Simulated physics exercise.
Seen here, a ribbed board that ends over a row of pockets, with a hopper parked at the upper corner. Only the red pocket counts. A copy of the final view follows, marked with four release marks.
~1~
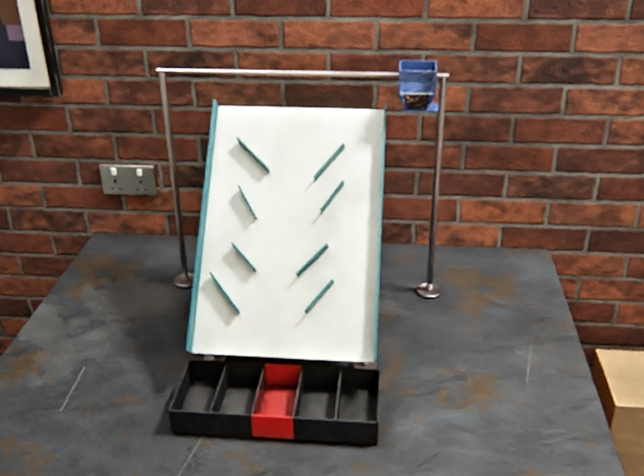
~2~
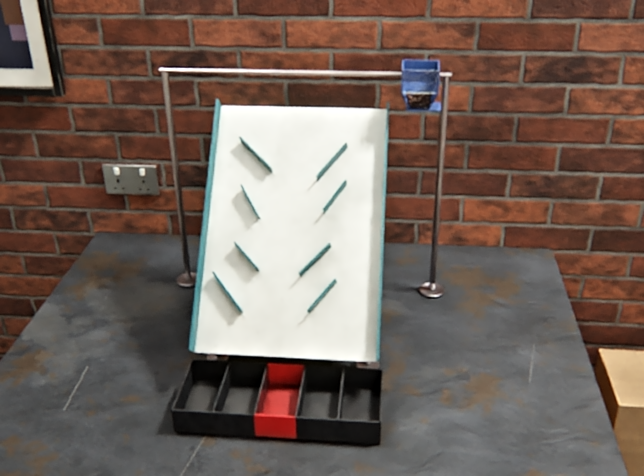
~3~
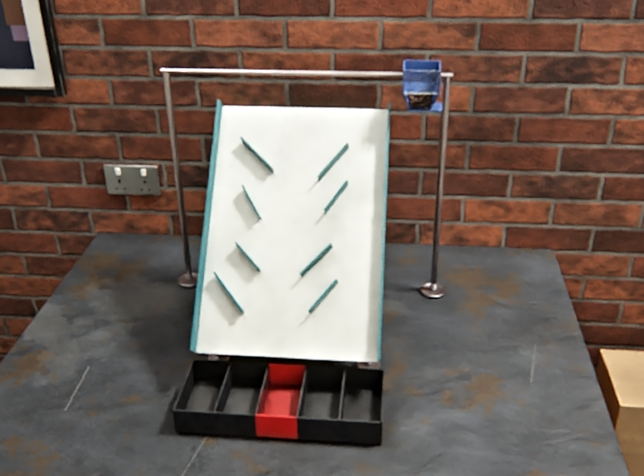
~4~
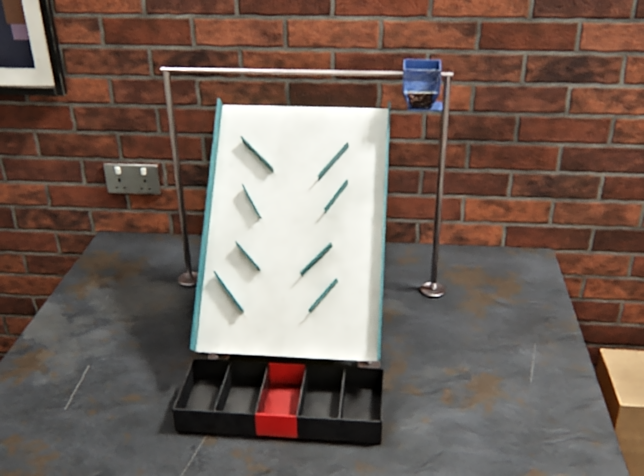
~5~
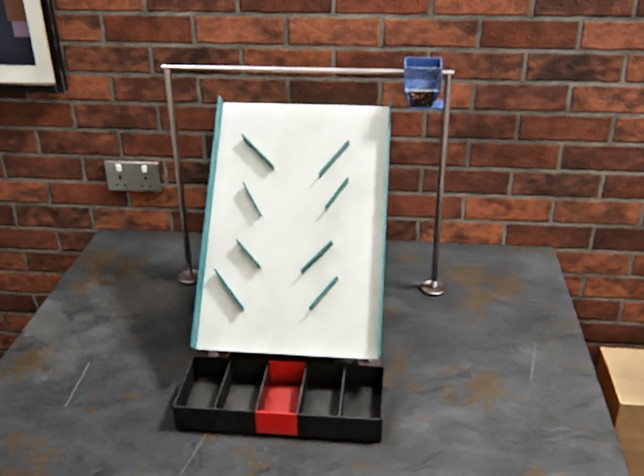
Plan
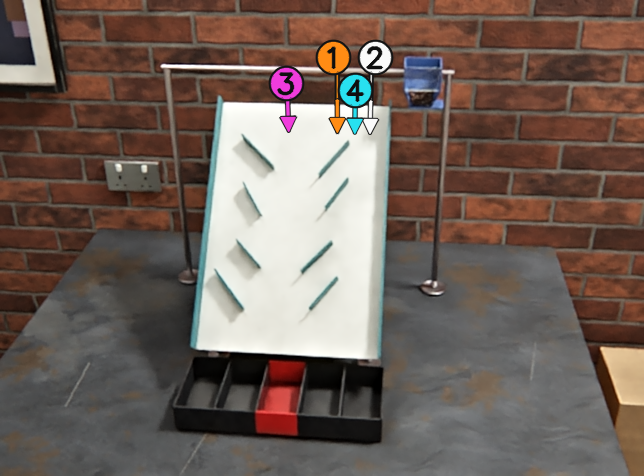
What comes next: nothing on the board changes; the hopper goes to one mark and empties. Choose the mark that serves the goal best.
Take 3.
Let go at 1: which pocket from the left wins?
The second.
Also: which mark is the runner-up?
That is mark 1.
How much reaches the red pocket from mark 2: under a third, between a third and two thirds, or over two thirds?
Under a third.
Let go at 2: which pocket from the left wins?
The fifth.
On the marked copy, mark 1 meets the board at (337, 127); mark 2 meets the board at (370, 128); mark 3 meets the board at (288, 126); mark 4 meets the board at (354, 128).
Choosing 1, about a quarter in the red pocket, about two thirds in other pockets, a small part outside the box.
Choosing 2, none in the red pocket, most in other pockets, about a quarter outside the box.
Choosing 3, about two thirds in the red pocket, about a quarter in other pockets, a small part outside the box.
Choosing 4, a small part in the red pocket, most in other pockets, a small part outside the box.
